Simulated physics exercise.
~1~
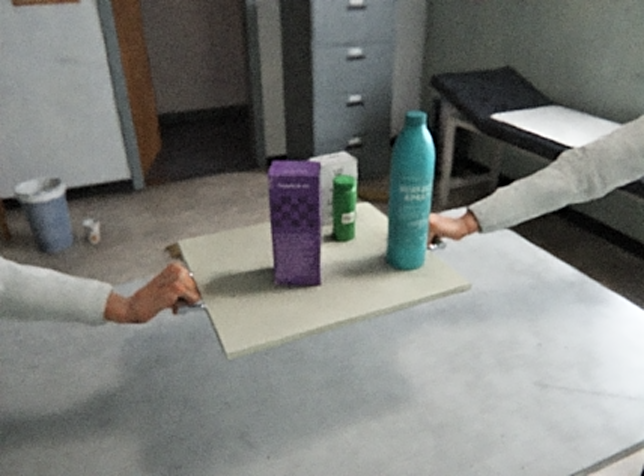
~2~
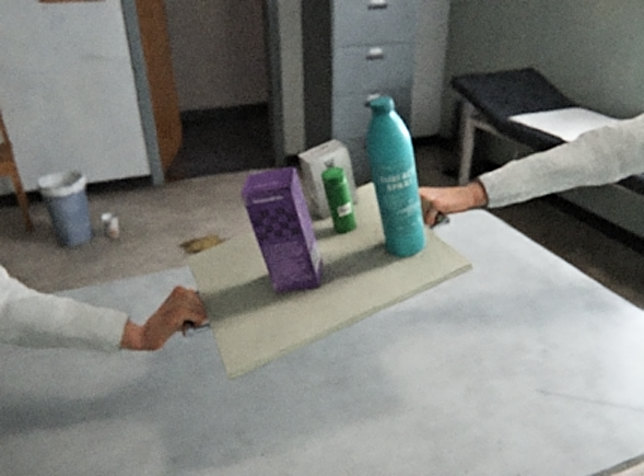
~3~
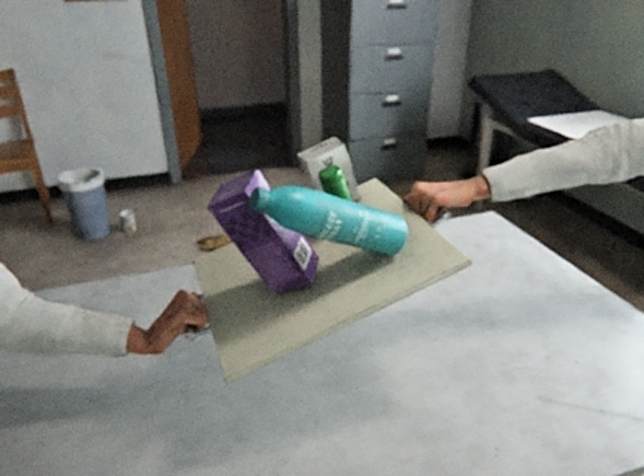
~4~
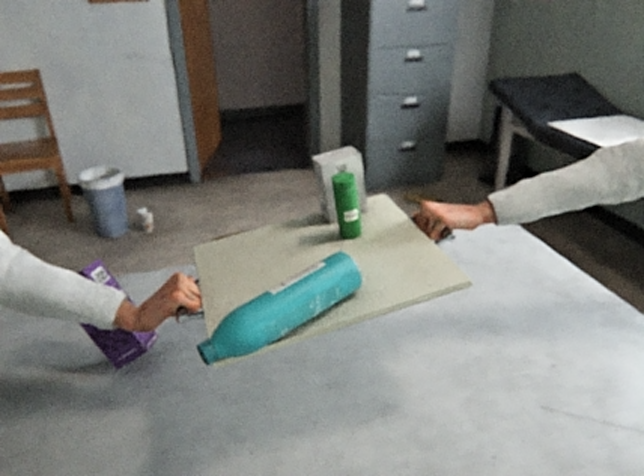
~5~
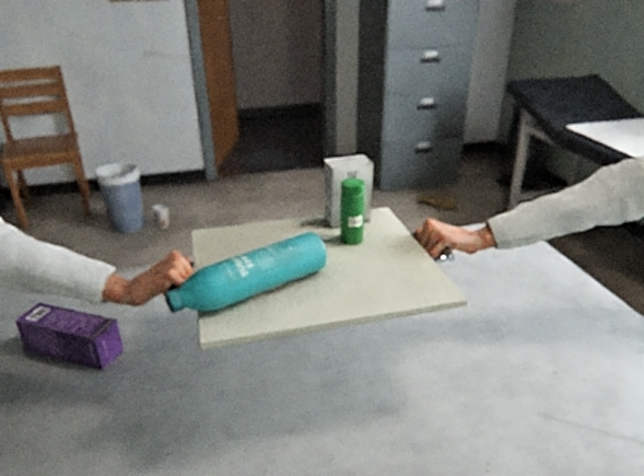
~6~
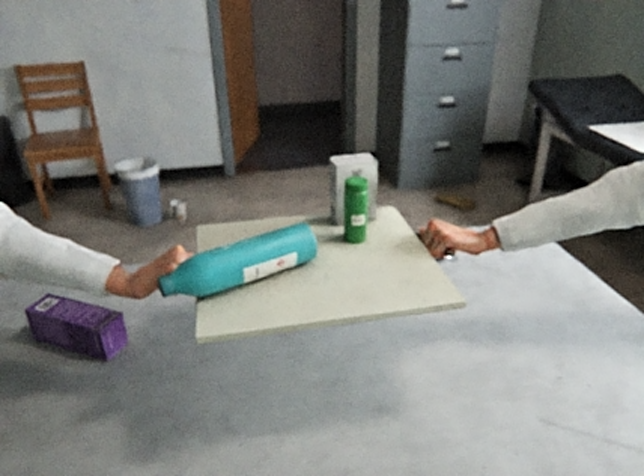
A rimless tray held in two hands dipped down on its left side, making the purple carton topple off onto the table and the turquoise bottle fall over, then levelled with the bottle lying on it and the white packet and green shaker still standing.
